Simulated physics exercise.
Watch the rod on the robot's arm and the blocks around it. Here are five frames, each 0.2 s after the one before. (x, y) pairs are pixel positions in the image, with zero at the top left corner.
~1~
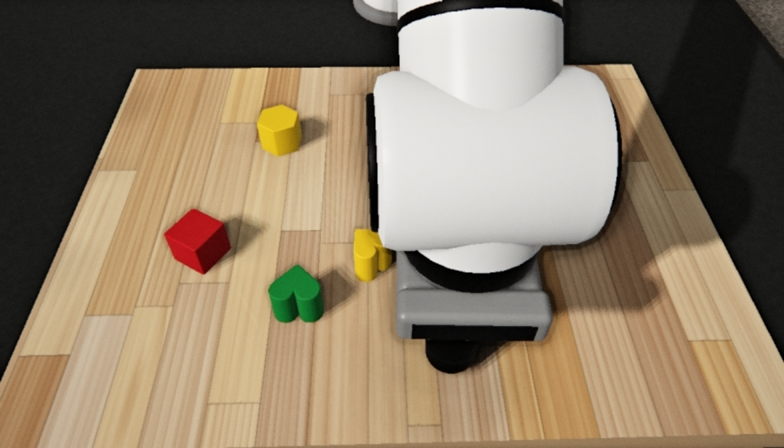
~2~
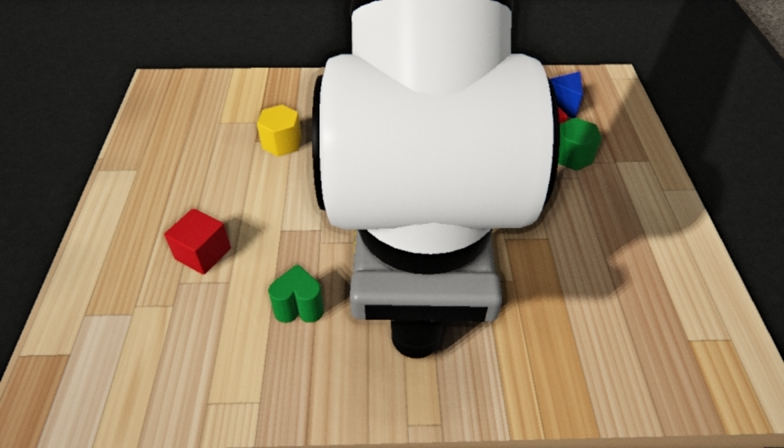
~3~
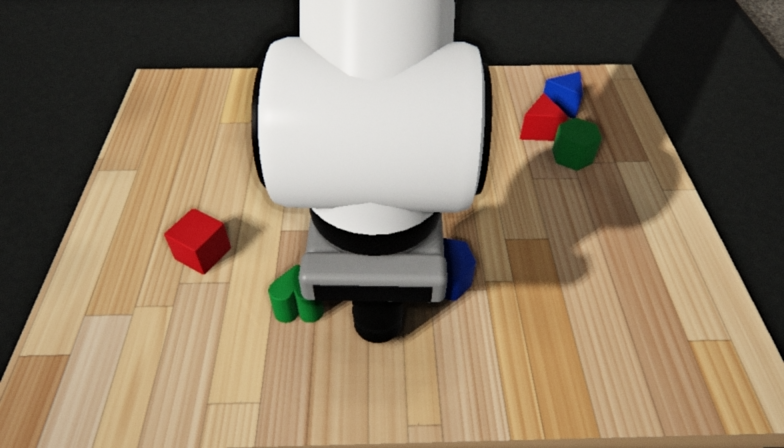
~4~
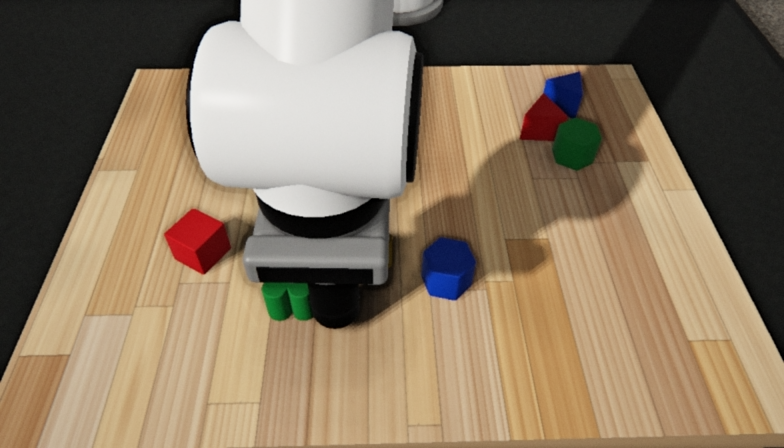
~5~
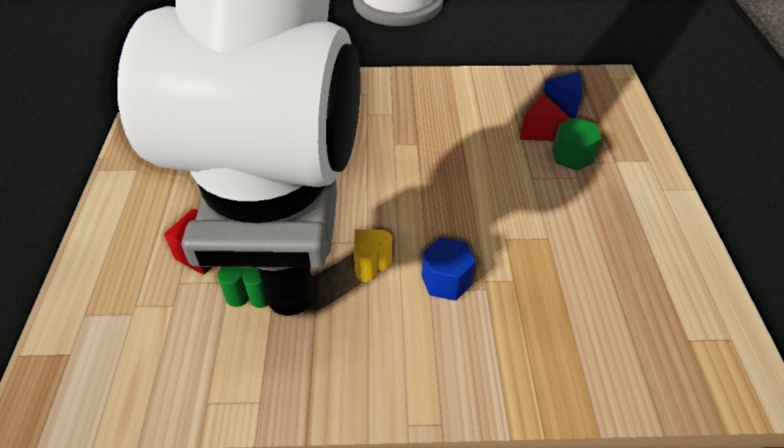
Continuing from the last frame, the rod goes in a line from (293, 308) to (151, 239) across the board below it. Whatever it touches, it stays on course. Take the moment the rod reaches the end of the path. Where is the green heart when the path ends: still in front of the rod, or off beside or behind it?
I think the rod loses the green heart somewhere along the way.
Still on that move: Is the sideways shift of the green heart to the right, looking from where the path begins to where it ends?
I believe not.
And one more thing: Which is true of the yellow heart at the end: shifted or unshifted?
The block you're asking about stays where it is.
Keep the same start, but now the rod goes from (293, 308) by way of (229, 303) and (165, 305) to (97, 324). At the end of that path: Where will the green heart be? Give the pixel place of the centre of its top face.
Just about (139, 249).
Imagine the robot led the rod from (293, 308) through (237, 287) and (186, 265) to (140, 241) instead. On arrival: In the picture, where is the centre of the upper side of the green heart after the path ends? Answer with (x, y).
By then it is at (94, 238).
On the path given first. One third of the way, rod at (239, 272); red square at (178, 220), turned 30° clockwise; green heart at (188, 252), turned 20° anticlockwise.
Two thirds of the way, rod at (191, 249); red square at (158, 209), turned 50° clockwise; green heart at (141, 250), turned 90° anticlockwise.
At the end, rod at (145, 227); red square at (122, 185), turned 65° clockwise; green heart at (122, 245), turned 165° anticlockwise; yellow heart unmoved.
